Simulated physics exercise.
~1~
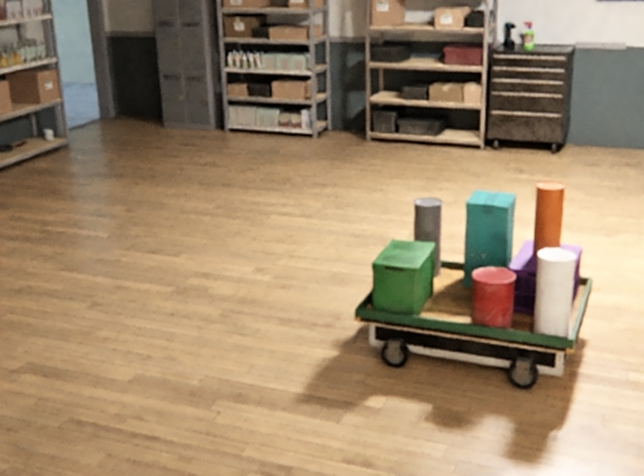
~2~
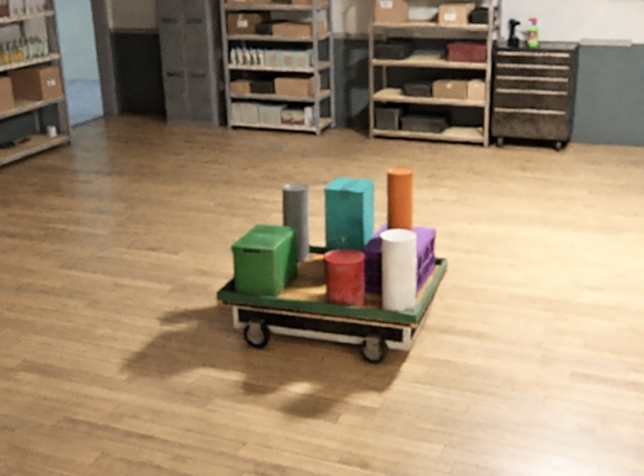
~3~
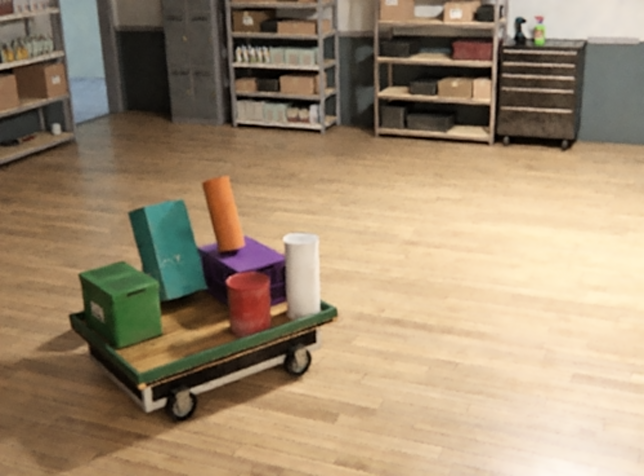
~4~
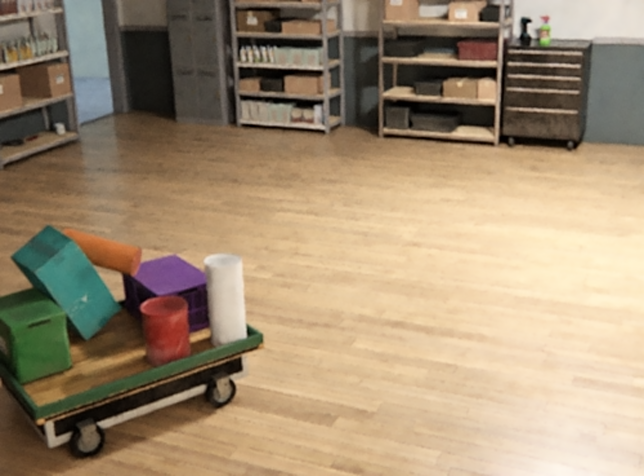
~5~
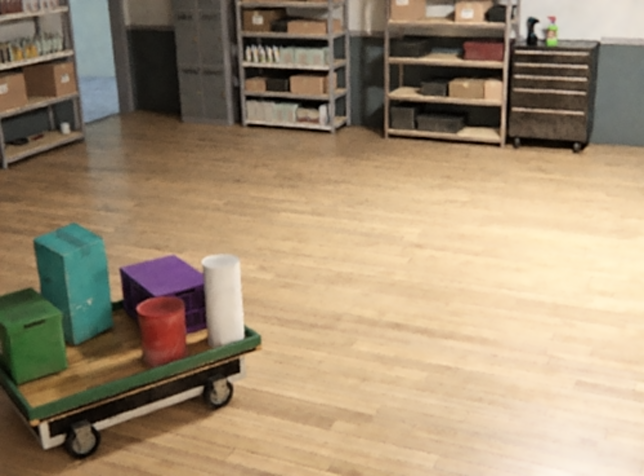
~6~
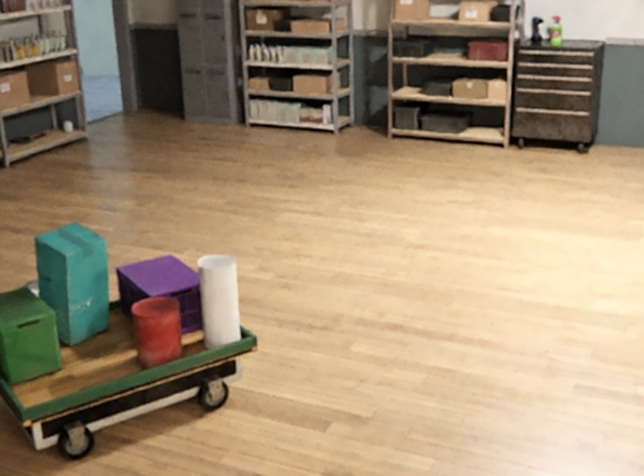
In a storeroom with a wooden floor and shelves along the far wall, seen from slightly above, a low green-edged cart stands at the right. It carries a green tote, a red pail and a white canister towards the front, with grey and orange canisters, a turquoise box and a purple crate behind. The cart rolls left, then swings towards the viewer as the grey canister disappears from the deck. The turquoise box and orange canister lean, and the orange one tips over and drops out of sight. The cart stops at the lower left, the turquoise box nearly straight again beside the tote, crate, pail and white canister.
